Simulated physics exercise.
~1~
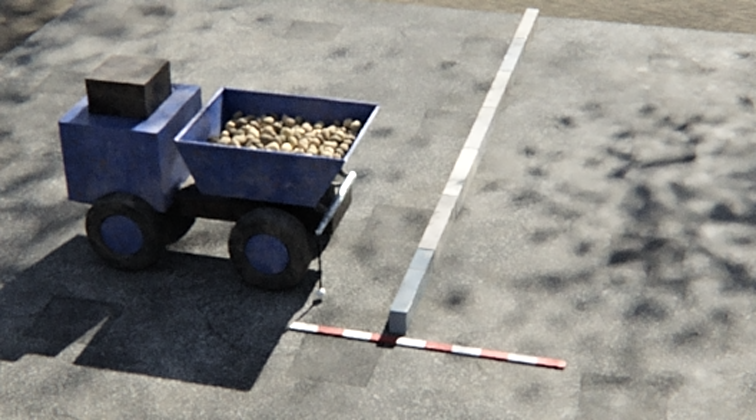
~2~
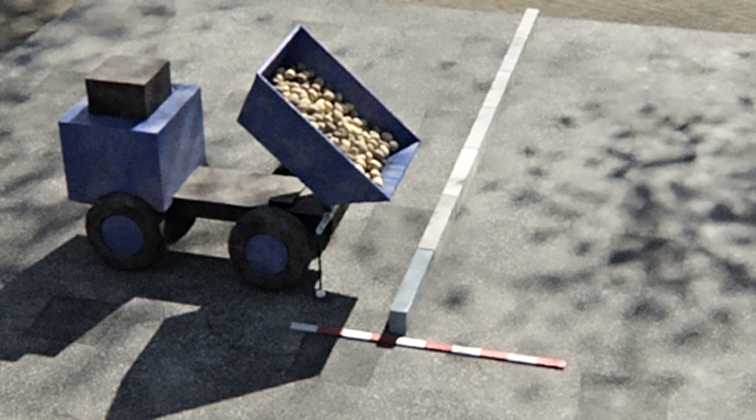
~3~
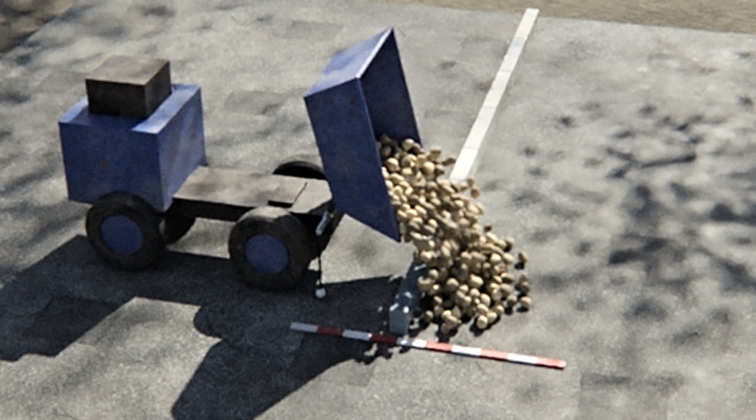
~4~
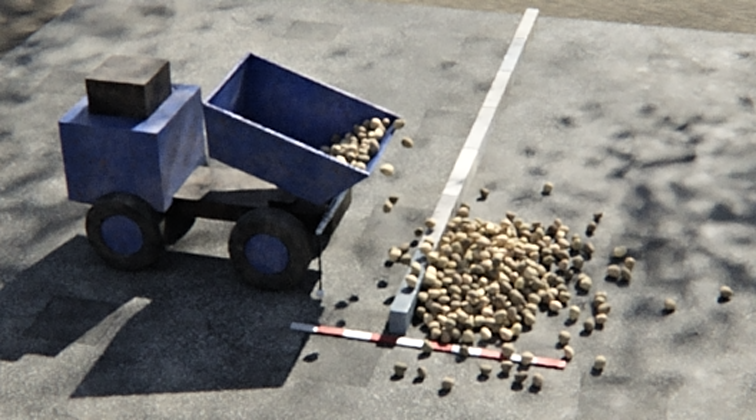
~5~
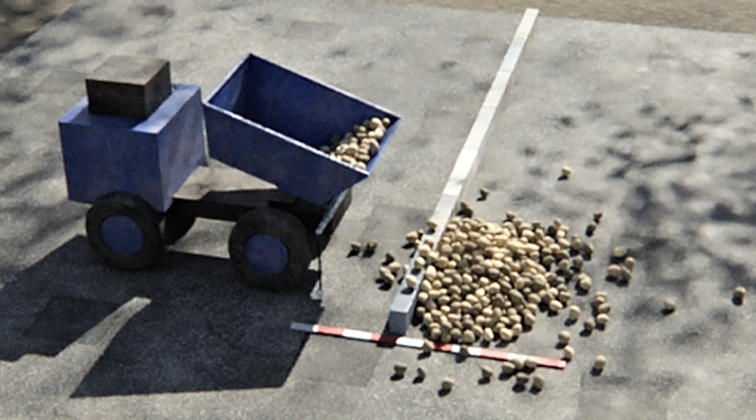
The clip shows a small blue dumper tipping its body to the right and pouring round stones over a low kerb, then lowering it partway, leaving most of the stones heaped beyond the kerb, a few on the near side and some still in the tilted body.
